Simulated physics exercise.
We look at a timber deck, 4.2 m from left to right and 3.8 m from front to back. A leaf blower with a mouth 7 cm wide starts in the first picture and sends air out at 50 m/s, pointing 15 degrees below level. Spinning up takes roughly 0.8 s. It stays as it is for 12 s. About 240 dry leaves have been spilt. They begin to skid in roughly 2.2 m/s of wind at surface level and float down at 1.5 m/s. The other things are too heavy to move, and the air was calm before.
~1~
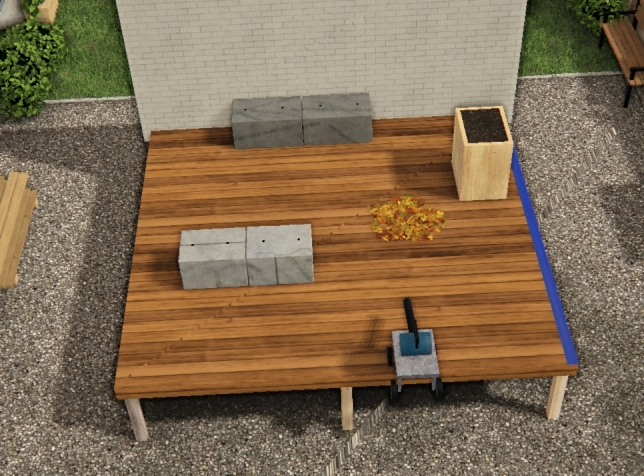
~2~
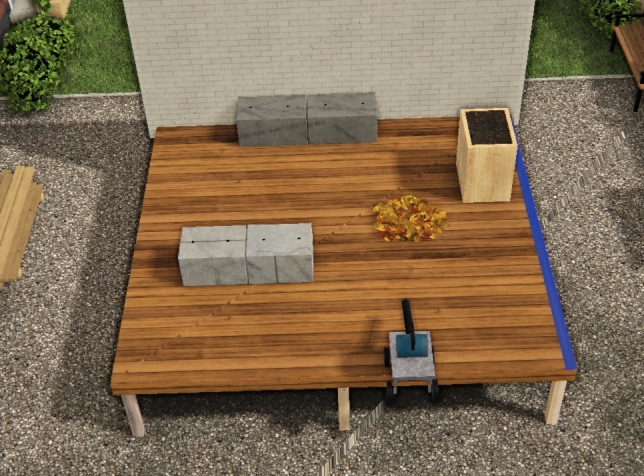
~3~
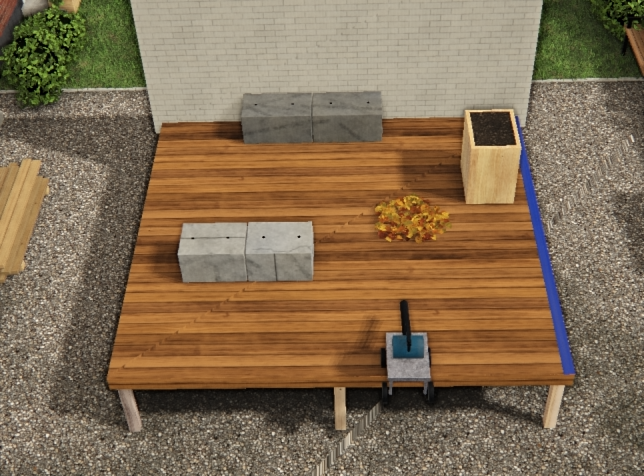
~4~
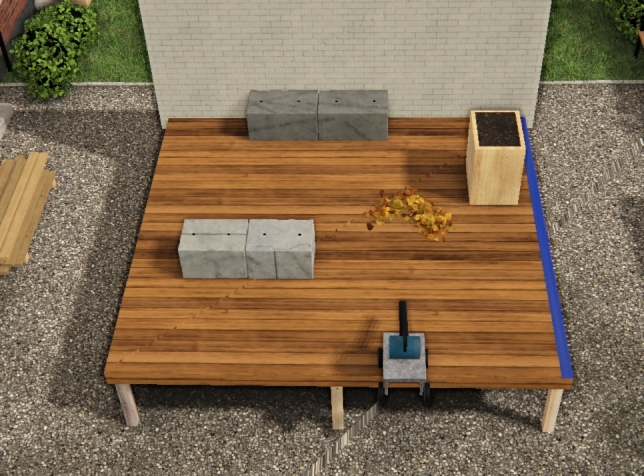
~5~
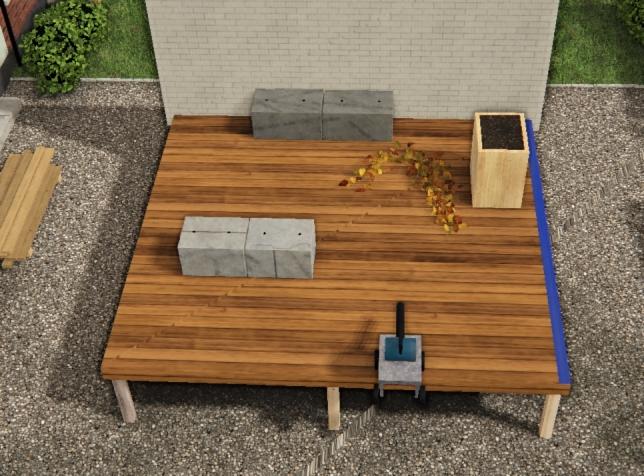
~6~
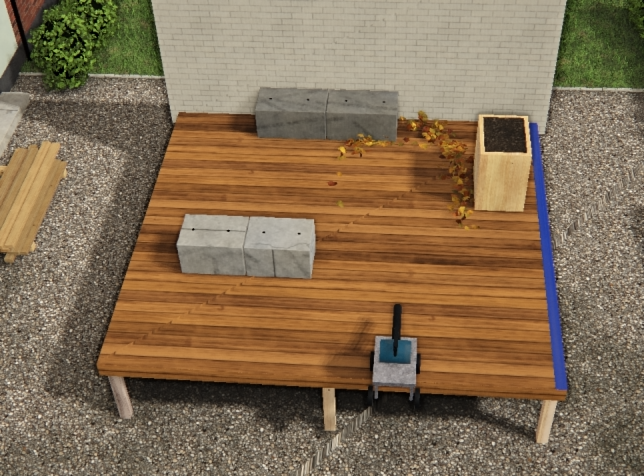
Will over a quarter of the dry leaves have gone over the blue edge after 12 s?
As for a quarter going over the blue edge: Yes.
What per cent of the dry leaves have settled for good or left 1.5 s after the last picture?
Near 30 %.
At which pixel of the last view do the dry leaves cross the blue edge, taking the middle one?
At about (539, 133).
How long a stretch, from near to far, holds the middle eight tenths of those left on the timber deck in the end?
About 0.4 m.
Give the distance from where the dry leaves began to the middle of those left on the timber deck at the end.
About 2.4 m.
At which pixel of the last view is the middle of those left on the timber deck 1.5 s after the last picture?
Near (415, 119).
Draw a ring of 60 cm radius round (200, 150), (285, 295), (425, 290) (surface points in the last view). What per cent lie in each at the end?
In turn about 20 %, 0 %, 0 %.
Then, 1.5 s after the last picture, 52 % are over the blue edge; the middle of those still in play is near (420, 119); 28 % have settled or left.
Then, 2.9 s after the last picture, 71 % are over the blue edge; the middle of those still in play is near (244, 138); 71 % have settled or left.
Then, 5.7 s after the last picture, 74 % are over the blue edge; the middle of those still in play is near (241, 138); 85 % have settled or left.
Then, 11.1 s after the last picture, at the end, 74 % are over the blue edge; the middle of those still in play is near (237, 138).
